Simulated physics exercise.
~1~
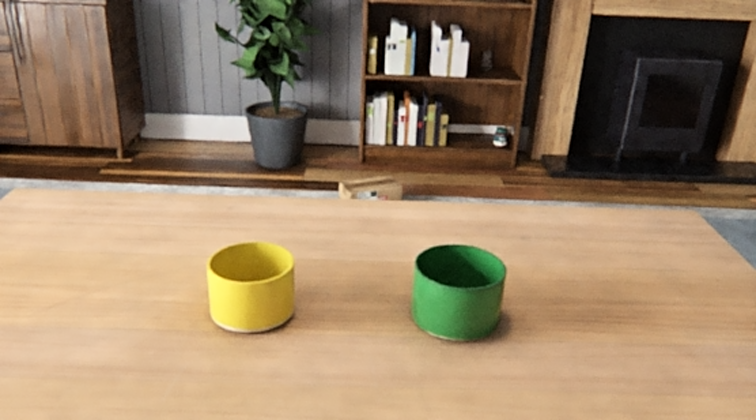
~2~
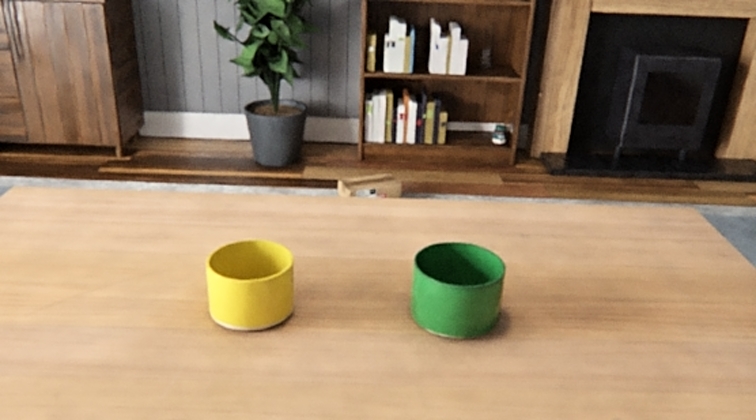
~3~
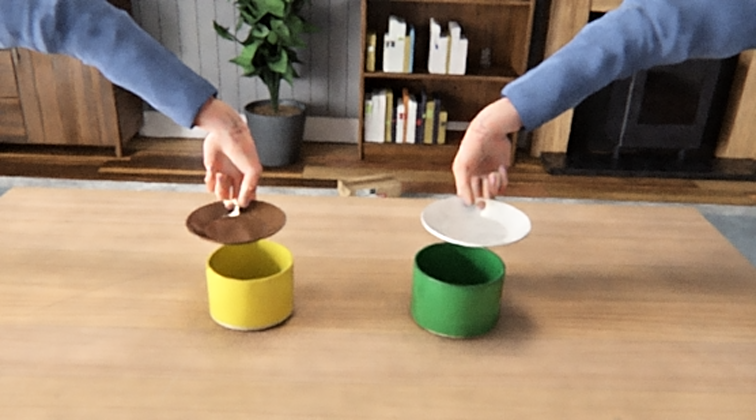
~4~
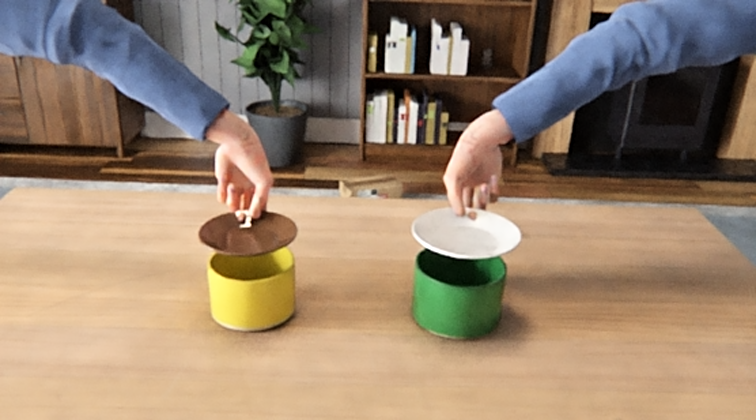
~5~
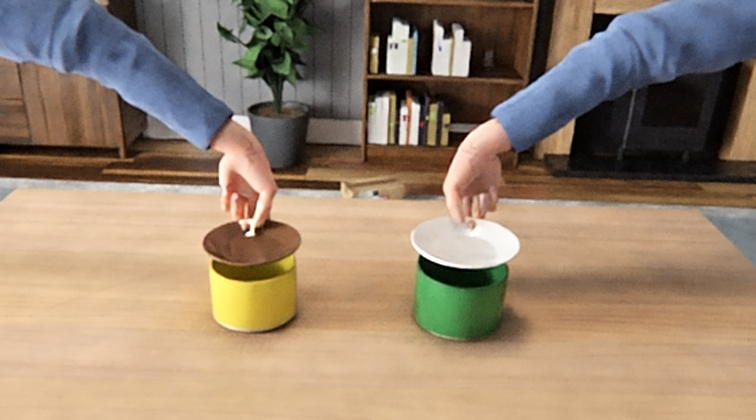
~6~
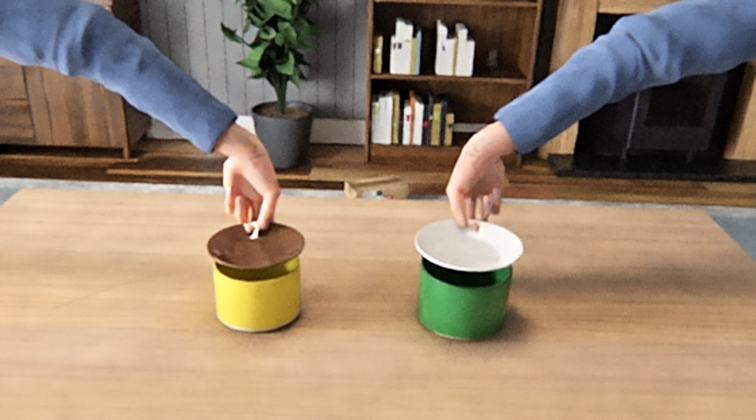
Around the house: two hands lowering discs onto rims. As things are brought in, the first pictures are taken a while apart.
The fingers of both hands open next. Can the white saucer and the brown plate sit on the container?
Watch the white saucer stay up there. Watch the brown plate stay up there.
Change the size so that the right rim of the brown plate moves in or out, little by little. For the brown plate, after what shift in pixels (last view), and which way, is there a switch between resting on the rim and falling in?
Go left by close to 8 pixels and it flips.
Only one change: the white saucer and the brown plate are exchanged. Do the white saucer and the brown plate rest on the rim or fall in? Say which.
For the white saucer, it perches on top; for the brown plate, it perches on top.
Then, 0.10 s later than the last frame, white saucer sitting on the rim near (467, 259); brown plate sitting on the rim near (257, 255).
When it is over, the white saucer works as a lid, near (467, 258); the brown plate works as a lid, near (257, 255).
